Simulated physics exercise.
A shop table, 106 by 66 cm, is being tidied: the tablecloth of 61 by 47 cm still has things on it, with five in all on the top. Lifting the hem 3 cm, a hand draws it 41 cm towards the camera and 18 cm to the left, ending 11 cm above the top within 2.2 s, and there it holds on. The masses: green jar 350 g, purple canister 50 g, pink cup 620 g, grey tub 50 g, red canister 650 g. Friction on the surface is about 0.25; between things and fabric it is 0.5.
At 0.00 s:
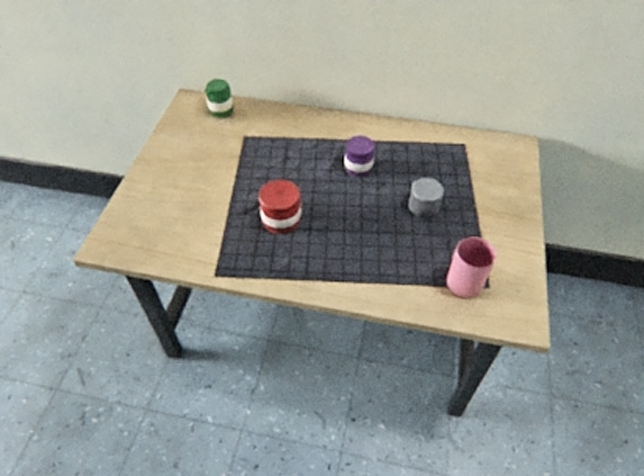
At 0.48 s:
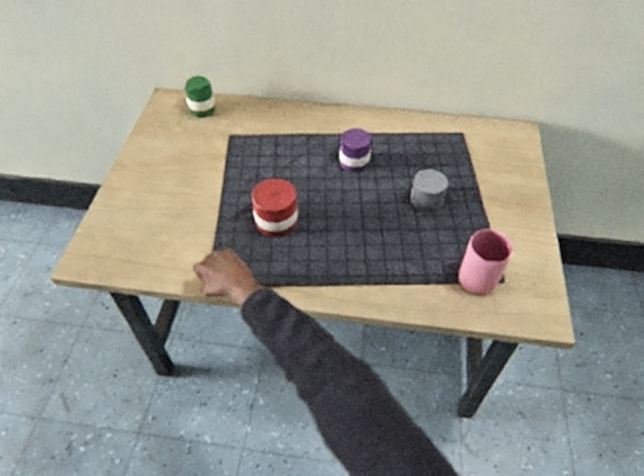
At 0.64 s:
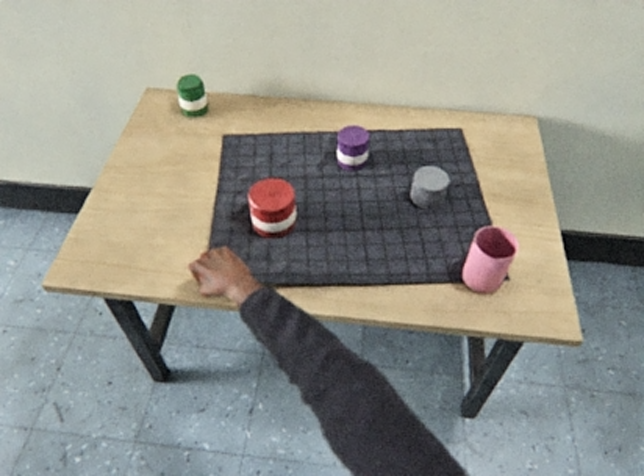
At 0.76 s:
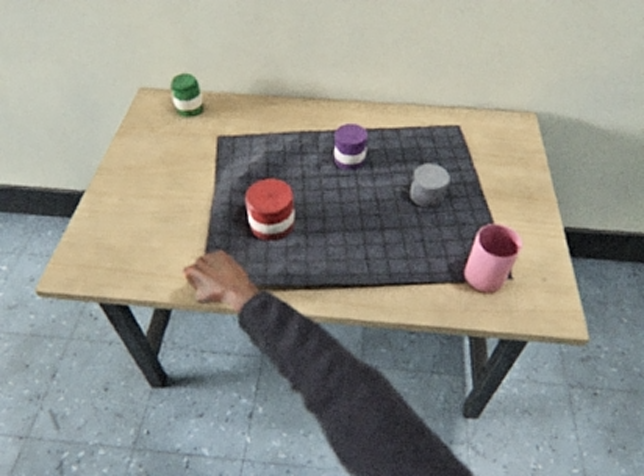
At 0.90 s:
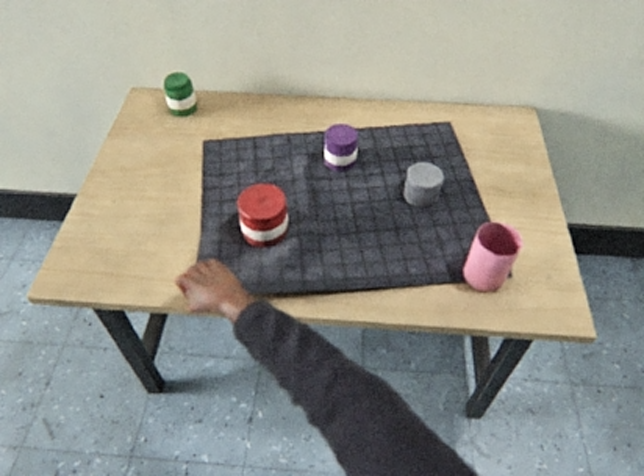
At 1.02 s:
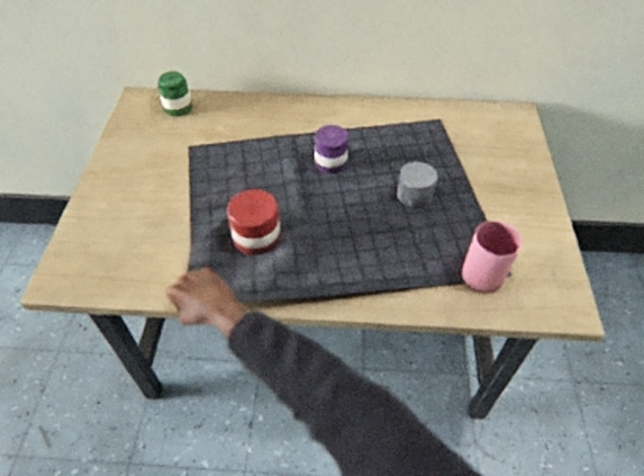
The clip shows a hand gripping the near left corner of a dark cloth on a wooden table and drawing it slightly left and towards the camera; the red, purple and grey containers shift with it, while the green jar and pink cup stay put.
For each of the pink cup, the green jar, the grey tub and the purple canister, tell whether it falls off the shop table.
Pink cup: Falls; green jar: Stays; grey tub: Falls; purple canister: Falls.
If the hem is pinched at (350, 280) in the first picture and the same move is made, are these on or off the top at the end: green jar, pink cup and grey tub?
Well, in that case the green jar survives on top, the pink cup tips off and the grey tub tips off.
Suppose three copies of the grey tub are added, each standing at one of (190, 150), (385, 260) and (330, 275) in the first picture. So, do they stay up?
Still on top, off the top, off the top.
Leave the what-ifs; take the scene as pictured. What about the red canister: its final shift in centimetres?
Red canister over the edge.
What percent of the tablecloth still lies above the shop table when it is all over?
About 0 per cent.
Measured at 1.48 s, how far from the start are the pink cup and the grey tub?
Estimate: Pink cup near 10 cm, grey tub near 15 cm.
After 1.5 s, 90 % of the tablecloth is still over the top; purple canister 19 cm off its start, grey tub 15 cm off its start, pink cup 10 cm off its start.
After 1.9 s, 65 % of the tablecloth is still over the top; purple canister 35 cm off its start, grey tub 29 cm off its start, pink cup 21 cm off its start.
After 2.4 s, 0 % of the tablecloth is still over the top; purple canister over the edge, grey tub over the edge, pink cup over the edge.
After 2.8 s, 0 % of the tablecloth is still over the top; purple canister over the edge, grey tub over the edge, pink cup over the edge.
After 4.4 s, 0 % of the tablecloth is still over the top; purple canister over the edge, grey tub over the edge, pink cup over the edge, green jar 0 cm off its start at (171, 78).
